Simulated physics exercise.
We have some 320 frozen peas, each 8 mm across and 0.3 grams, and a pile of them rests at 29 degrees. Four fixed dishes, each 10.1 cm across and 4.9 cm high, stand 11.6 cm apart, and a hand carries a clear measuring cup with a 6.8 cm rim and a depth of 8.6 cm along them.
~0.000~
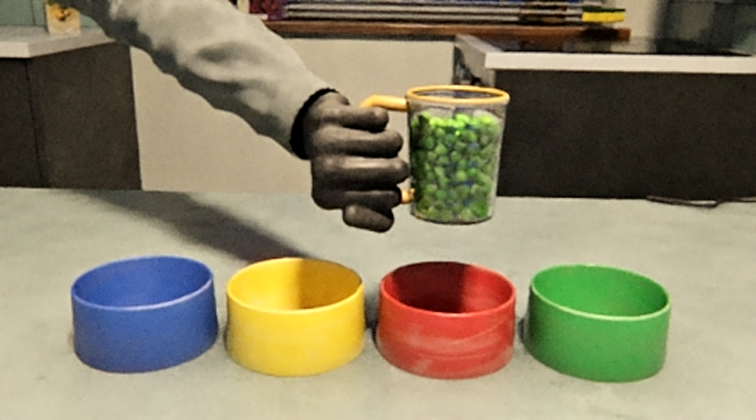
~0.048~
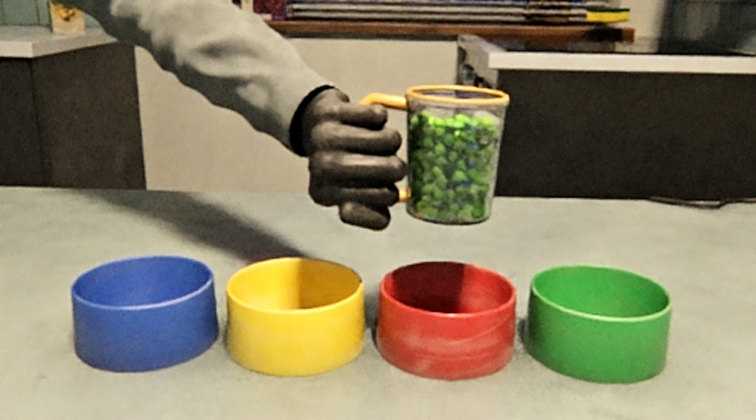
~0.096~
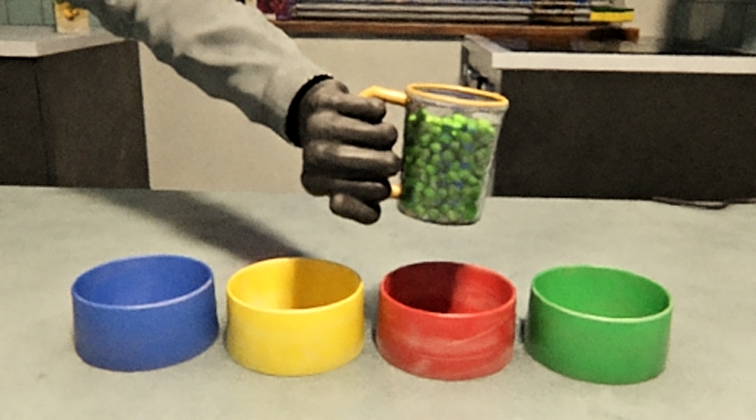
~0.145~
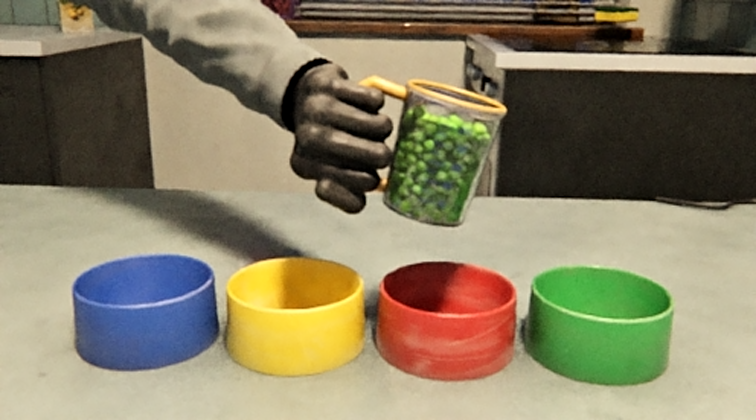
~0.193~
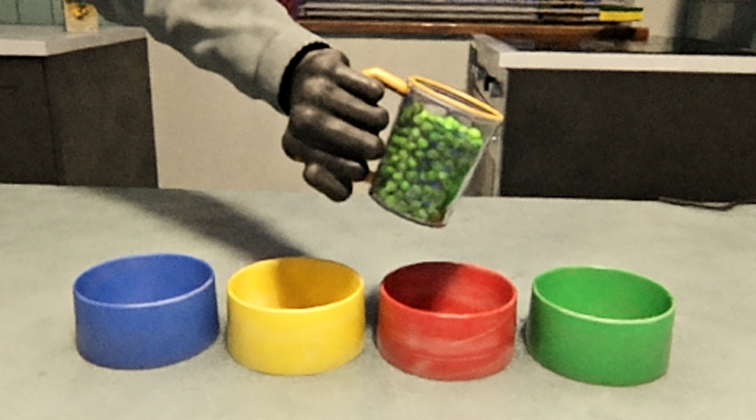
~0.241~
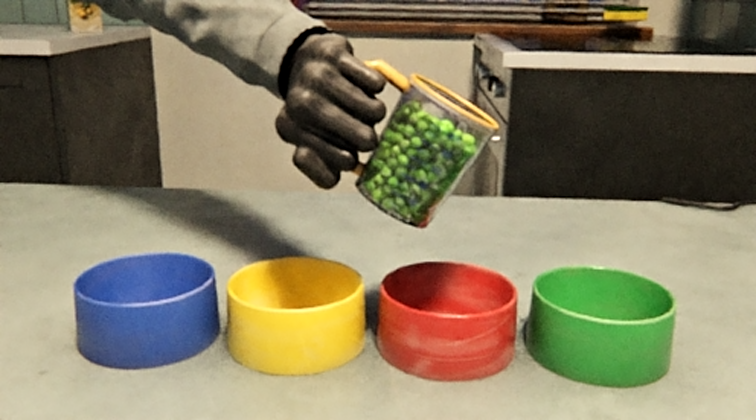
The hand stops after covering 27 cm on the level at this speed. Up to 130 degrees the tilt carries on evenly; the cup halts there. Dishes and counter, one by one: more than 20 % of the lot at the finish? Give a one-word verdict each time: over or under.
Verdicts: Red dish over, blue dish under, green dish under, yellow dish over, counter over.
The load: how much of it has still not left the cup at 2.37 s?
Approx. 0 % - an estimate.
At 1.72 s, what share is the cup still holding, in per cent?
0 %.
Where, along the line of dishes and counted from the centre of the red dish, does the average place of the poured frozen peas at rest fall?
The load's average lands around 5 cm in the minus-x direction.
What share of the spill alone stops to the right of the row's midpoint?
That works out to close to 50 per cent.
After 1.13 s, tilt 130 degrees; cup holds 0 %, red 35 %, yellow 30 %.
After 1.72 s, tilt 130 degrees; cup holds 0 %, red 35 %, yellow 30 %.
Then, at 2.37 s, tilt 130 degrees; cup holds 0 %, red 35 %, yellow 30 %.
At rest (2.7 s), red 35 %, blue 0 %, green 0 %, yellow 30 %, counter 35 %.
